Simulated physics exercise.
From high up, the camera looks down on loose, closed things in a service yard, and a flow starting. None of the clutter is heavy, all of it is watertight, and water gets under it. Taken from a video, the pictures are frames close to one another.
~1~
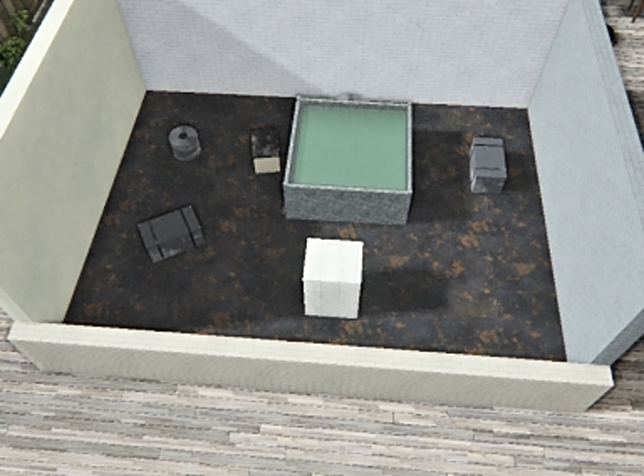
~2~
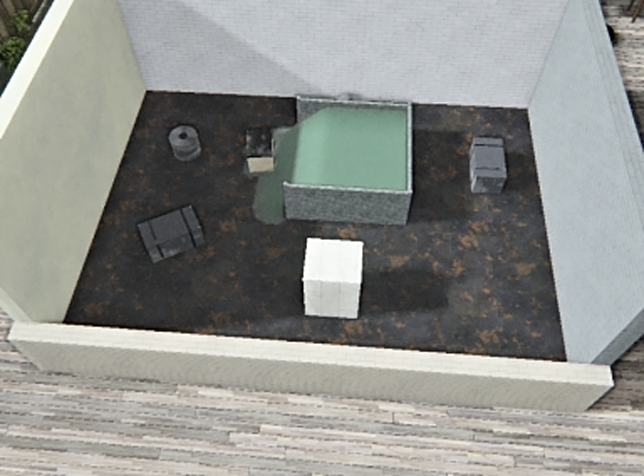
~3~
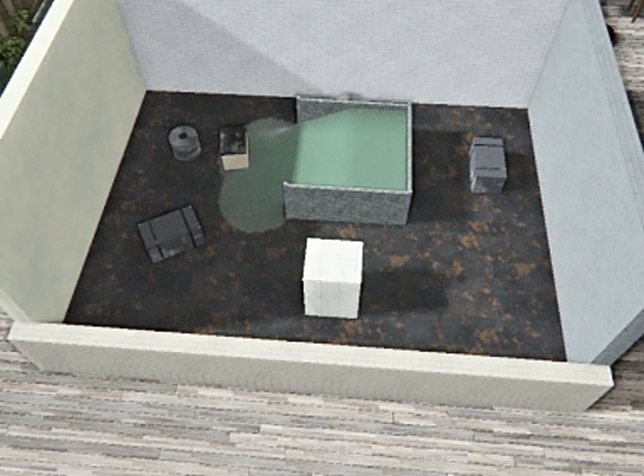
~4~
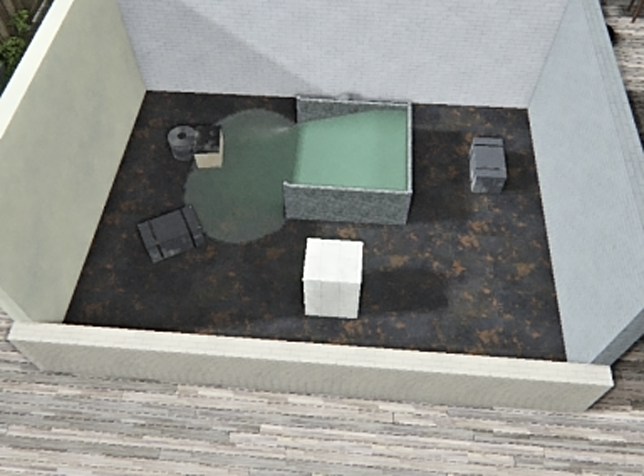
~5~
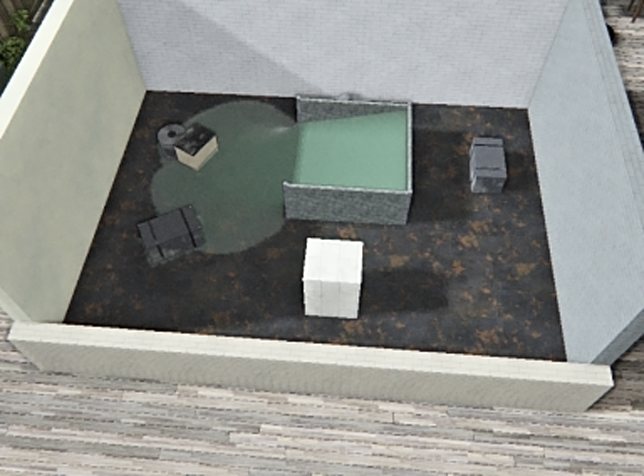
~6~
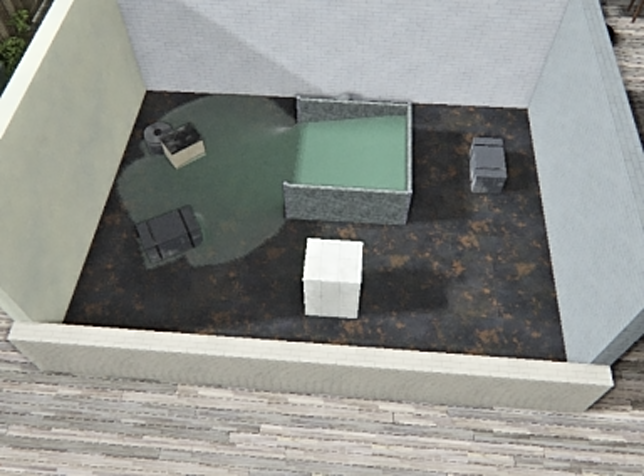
Greenish water pouring from a tank's open left side, spreading across a walled yard, carrying a small chest leftward, then shifting a round tub.
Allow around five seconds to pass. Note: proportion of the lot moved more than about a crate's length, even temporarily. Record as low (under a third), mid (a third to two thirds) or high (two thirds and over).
High.
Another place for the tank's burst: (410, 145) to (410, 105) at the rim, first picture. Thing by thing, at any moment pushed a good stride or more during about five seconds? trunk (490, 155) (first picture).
As I see it, the answer is covers that distance.
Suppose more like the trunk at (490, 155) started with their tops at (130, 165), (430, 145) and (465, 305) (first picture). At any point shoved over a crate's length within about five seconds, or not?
Results - 1: Ends up far away; 2: Doesn't go far; 3: Doesn't go far.
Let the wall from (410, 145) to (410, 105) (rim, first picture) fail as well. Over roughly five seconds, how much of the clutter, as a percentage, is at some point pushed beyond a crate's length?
I'd put it around 40 percent.
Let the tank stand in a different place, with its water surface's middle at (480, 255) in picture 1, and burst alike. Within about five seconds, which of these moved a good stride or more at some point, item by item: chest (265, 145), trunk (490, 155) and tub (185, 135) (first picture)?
In order: Went well off, remained close by, went well off.
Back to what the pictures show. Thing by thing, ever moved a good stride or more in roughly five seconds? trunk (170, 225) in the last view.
Note - travel: Beyond that distance.
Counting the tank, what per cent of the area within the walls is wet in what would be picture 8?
I make it 35 per cent.
A moment on, 2 of 5 are well off their spots; 2 afloat.
Next, 3 of 5 are well off their spots; 3 afloat.
Later, 3 of 5 are well off their spots; 3 afloat.
In the end, 4 of 5 are well off their spots, and 4 have been at some point; 2 afloat.
